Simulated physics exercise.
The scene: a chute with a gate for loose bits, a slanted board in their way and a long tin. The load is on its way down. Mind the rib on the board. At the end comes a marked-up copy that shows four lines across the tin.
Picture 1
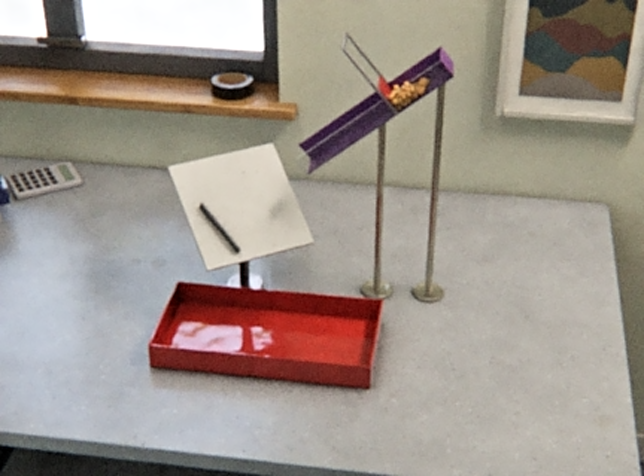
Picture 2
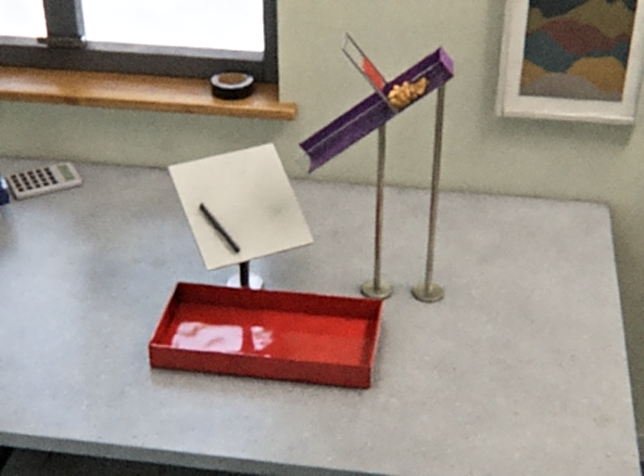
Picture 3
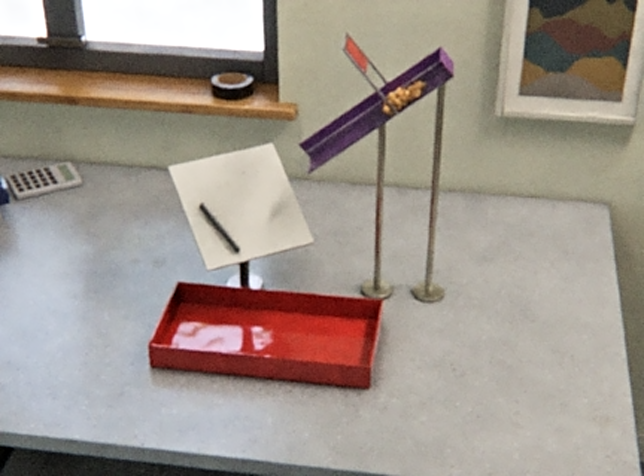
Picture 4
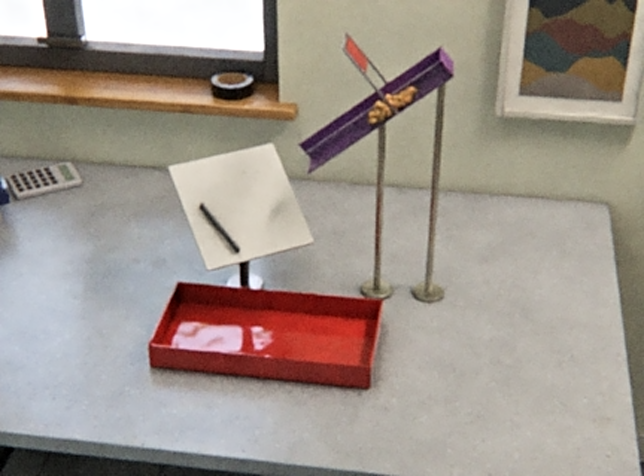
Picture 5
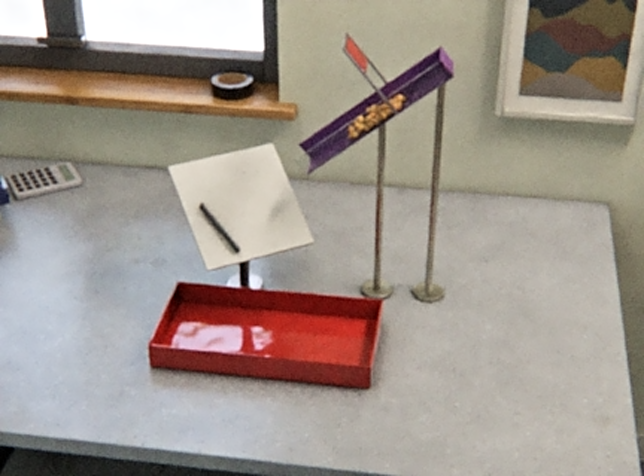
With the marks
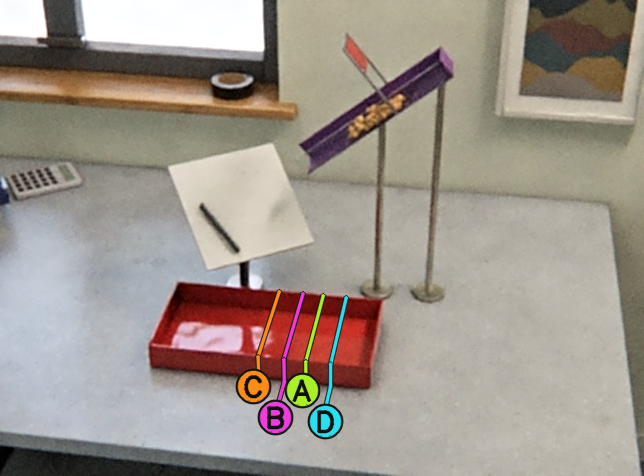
A purple chute stood above a tilted white board and a long red tray as its small red gate slid up, and the tan beads behind it began sliding down the chute toward the left.
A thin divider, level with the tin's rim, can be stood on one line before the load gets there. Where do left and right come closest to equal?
Use line C.
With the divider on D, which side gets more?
More lands on the left.
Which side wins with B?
Left.
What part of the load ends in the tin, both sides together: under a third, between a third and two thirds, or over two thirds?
About that: Over two thirds.
On the marked copy, line A crosses the front rim at (305, 360); line B crosses the front rim at (284, 358); line C crosses the front rim at (258, 356); line D crosses the front rim at (330, 363).
With A, of what is caught, most on the left of the divider, about a quarter on the right.
With B, of what is caught, most on the left of the divider, about a quarter on the right.
With C, of what is caught, about half on the left of the divider, about half on the right.
With D, of what is caught, most on the left of the divider, a small part on the right.
